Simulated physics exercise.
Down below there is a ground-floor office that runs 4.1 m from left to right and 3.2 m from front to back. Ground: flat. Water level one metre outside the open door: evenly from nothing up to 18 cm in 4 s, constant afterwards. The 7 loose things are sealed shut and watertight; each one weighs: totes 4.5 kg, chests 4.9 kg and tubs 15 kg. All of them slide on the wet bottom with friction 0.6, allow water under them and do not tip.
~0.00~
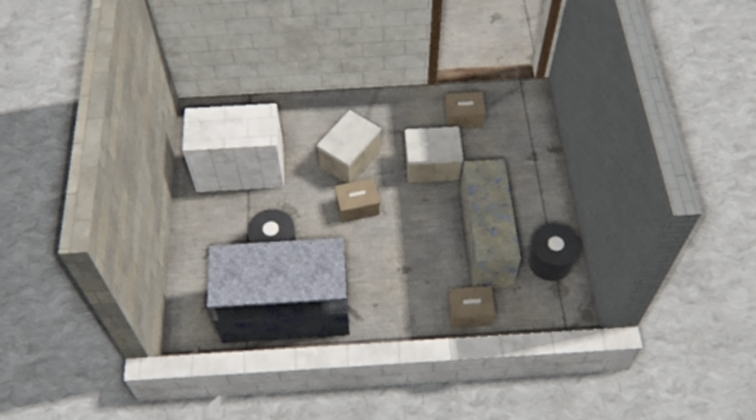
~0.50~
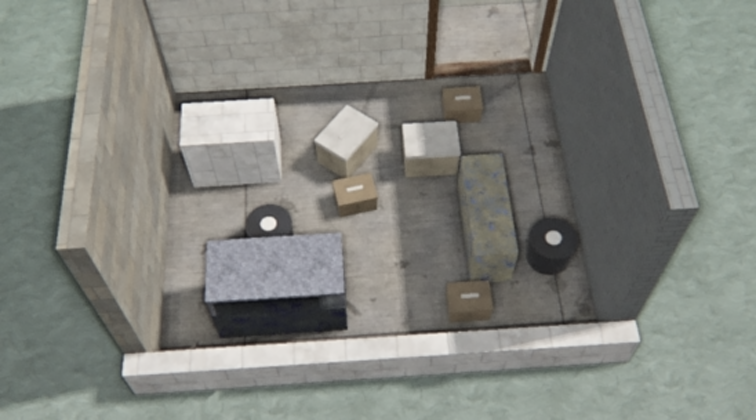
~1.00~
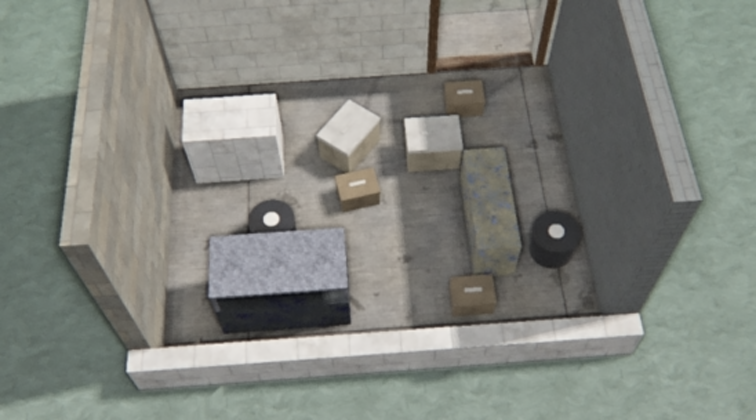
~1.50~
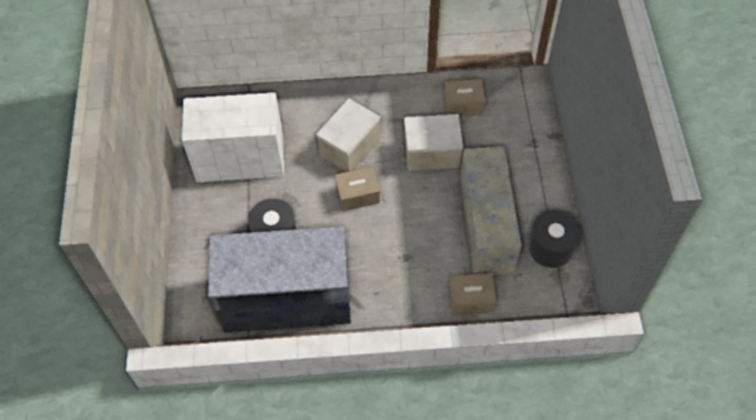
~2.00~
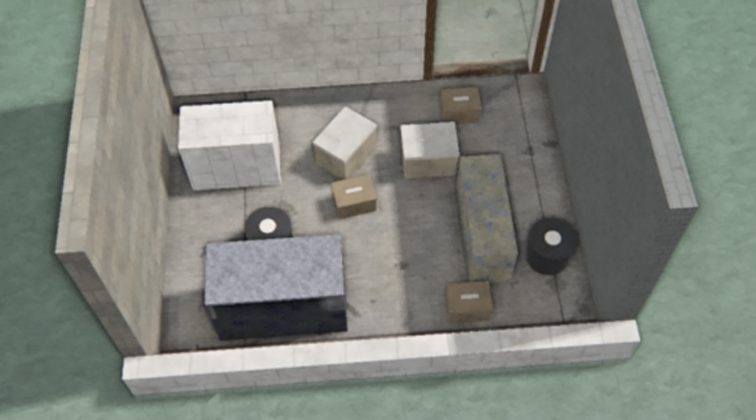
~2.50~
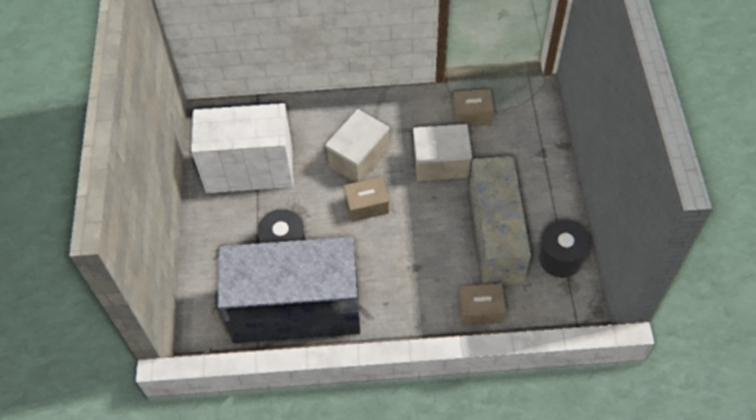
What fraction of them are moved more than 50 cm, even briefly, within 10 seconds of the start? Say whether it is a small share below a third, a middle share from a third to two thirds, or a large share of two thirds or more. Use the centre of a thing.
A large share, two thirds or more.
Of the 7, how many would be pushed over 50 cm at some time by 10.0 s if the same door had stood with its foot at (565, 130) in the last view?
So the tally would be 4.
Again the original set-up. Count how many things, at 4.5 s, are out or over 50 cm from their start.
1.
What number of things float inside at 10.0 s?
I'd say 5 of them.
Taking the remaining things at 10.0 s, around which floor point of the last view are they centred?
(361, 244).
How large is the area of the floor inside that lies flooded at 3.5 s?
Flooded: Near 2.0 m2.
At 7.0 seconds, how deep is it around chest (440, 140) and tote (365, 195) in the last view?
Close to 5 and 4 centimetres.
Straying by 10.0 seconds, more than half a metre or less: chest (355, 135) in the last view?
Answer: Below the mark.
After 3.5 s 0 of 7 are over 50 cm from their spots; 0 afloat.
After 4.5 s 1 of 7 are over 50 cm from their spots; 1 afloat.
After 7.0 s 4 of 7 are over 50 cm from their spots; 4 afloat.
After 10.0 s 5 of 7 are over 50 cm from their spots, and 5 have been at some point; 5 afloat.
